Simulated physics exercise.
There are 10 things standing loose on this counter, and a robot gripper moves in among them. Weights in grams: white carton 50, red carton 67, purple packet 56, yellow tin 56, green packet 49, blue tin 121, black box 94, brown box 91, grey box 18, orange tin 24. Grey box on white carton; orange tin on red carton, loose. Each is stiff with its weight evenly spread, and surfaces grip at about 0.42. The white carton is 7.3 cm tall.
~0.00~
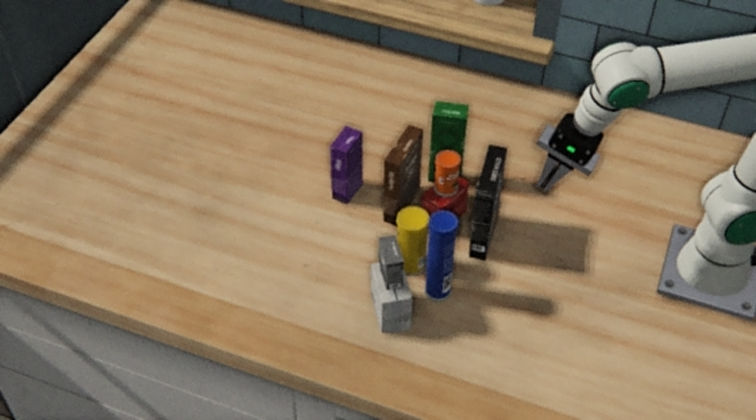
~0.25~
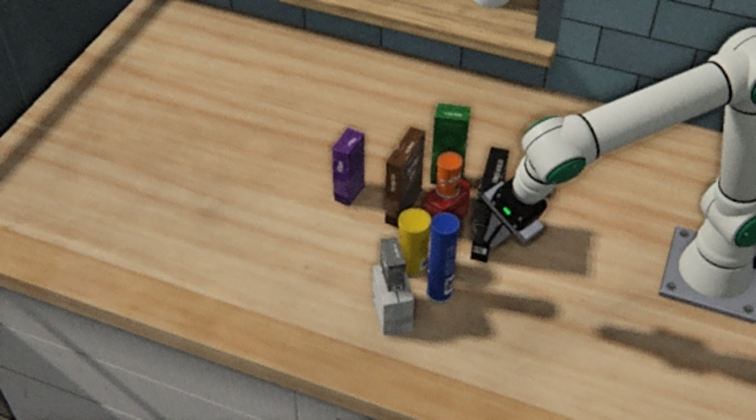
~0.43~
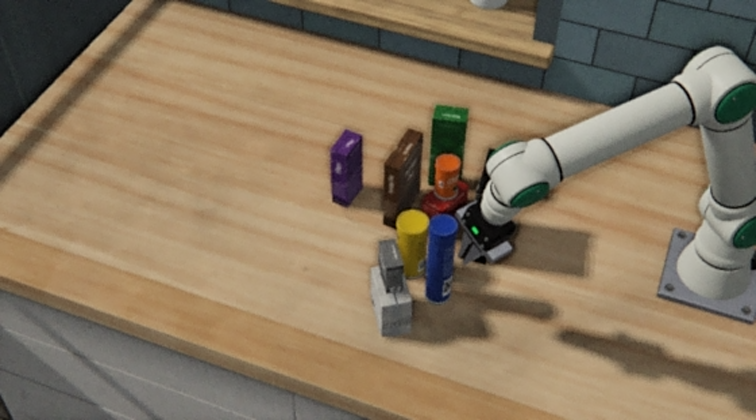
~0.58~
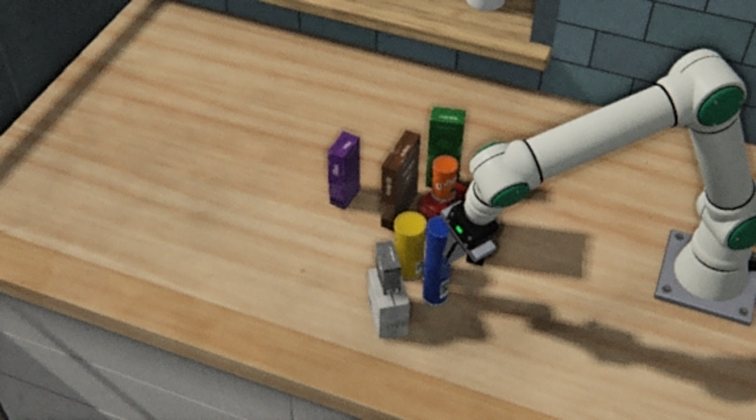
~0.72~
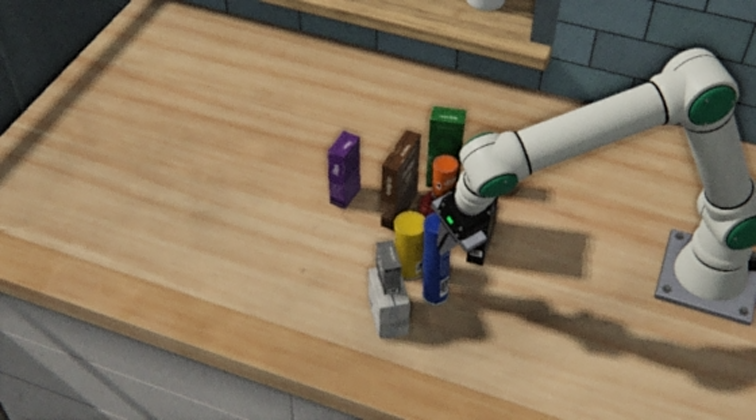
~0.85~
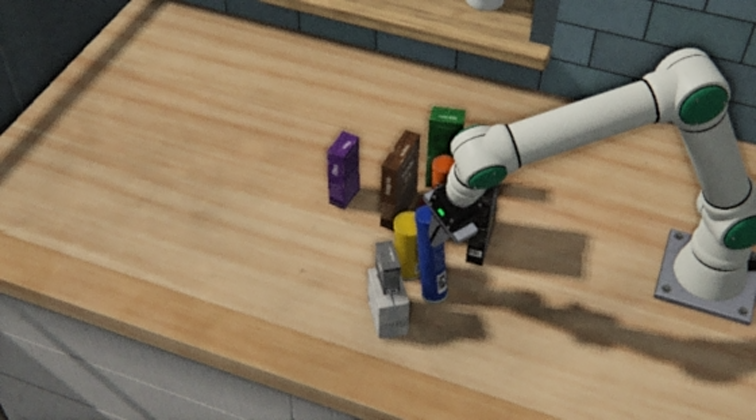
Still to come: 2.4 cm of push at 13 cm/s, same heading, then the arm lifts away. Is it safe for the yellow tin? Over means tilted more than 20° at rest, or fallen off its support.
The yellow tin: Down.
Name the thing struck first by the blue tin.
It is the yellow tin.
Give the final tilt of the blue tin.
About 90°.
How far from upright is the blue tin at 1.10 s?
About 25°.
Around 1.10 s, yellow tin and blue tin touch at 0.89 s; off upright blue tin 24°, yellow tin 15°.
Around 1.40 s, brown box and blue tin touch at 1.32 s; off upright yellow tin 84°, blue tin 78°.
Around 1.85 s, blue tin and black box touch at 1.54 s; off upright blue tin 90°, yellow tin 90°.
At rest, past 20° or fallen, blue tin and yellow tin. Standing, black box, red carton, white carton, brown box, green packet, purple packet, orange tin and grey box.
